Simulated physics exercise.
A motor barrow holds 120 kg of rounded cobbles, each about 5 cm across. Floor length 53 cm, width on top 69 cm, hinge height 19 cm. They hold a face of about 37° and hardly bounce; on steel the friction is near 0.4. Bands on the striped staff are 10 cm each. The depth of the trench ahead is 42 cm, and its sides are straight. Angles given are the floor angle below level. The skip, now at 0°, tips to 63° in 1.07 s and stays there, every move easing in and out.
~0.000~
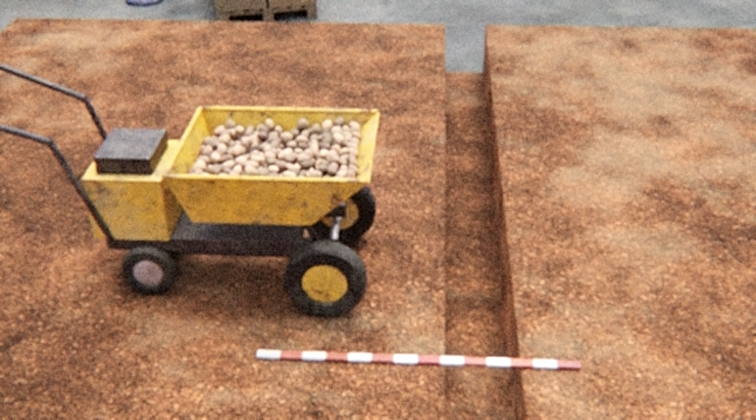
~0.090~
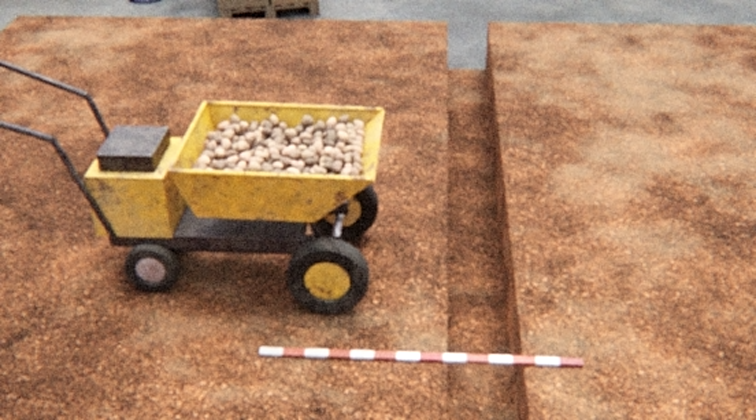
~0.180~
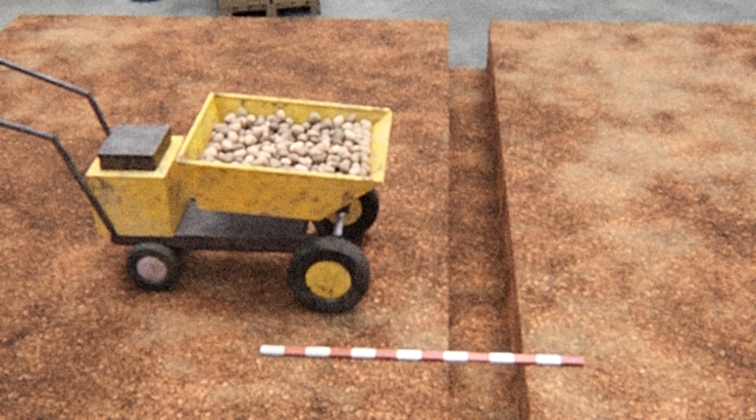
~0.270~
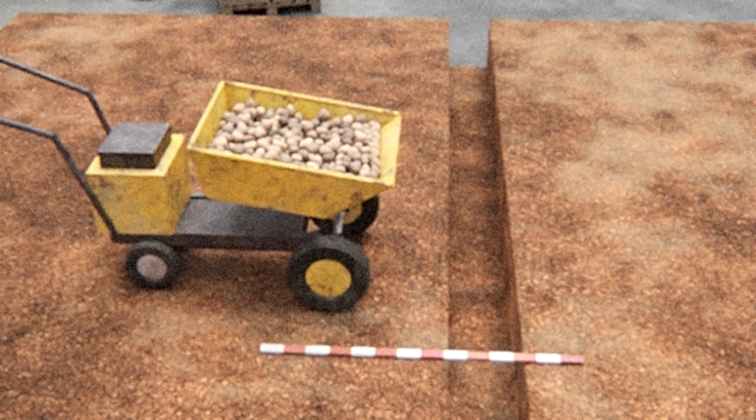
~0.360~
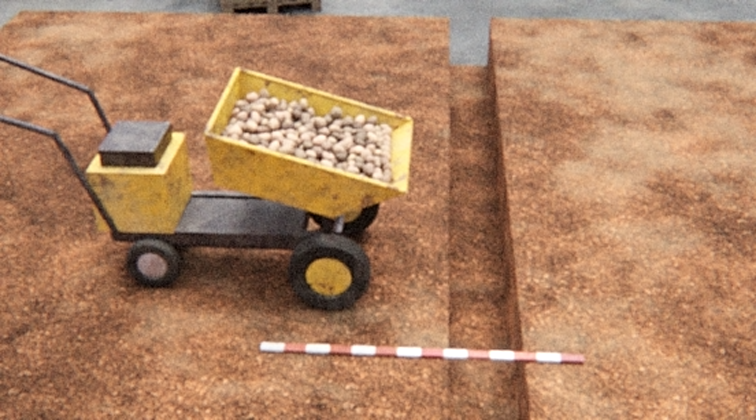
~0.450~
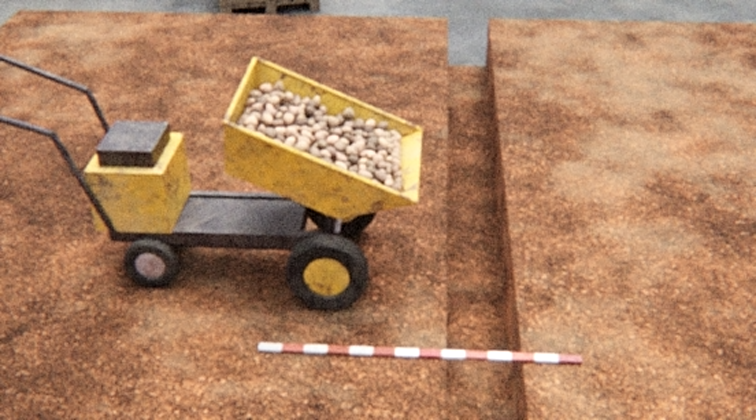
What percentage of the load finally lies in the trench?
About 79 per cent.
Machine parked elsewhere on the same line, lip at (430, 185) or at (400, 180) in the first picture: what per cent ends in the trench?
Roughly 20 in a hundred from the first, 45 in a hundred from the second.
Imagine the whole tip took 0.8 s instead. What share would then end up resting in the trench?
It would be near 70 percent.
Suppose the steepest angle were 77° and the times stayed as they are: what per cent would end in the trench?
It would be near 90 per cent.
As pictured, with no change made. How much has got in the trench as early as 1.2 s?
I'd put it near 30 per cent.
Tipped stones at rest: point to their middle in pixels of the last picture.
At about pixel (490, 325) in the last view.
After 0.8 s the floor is at 53°; 100 % in the skip; the foremost stones are at (440, 213).
After 1.2 s the floor is at 63°; 70 % in the skip, 30 % in the trench; the foremost stones are at (515, 272).
After 1.5 s the floor is at 63°; 27 % in the skip, 53 % in the trench, 20 % past the trench; the foremost stones are at (620, 283).
After 3.5 s the floor is at 63°; 0 % in the skip, 79 % in the trench, 21 % past the trench; the foremost stones are at (704, 296).
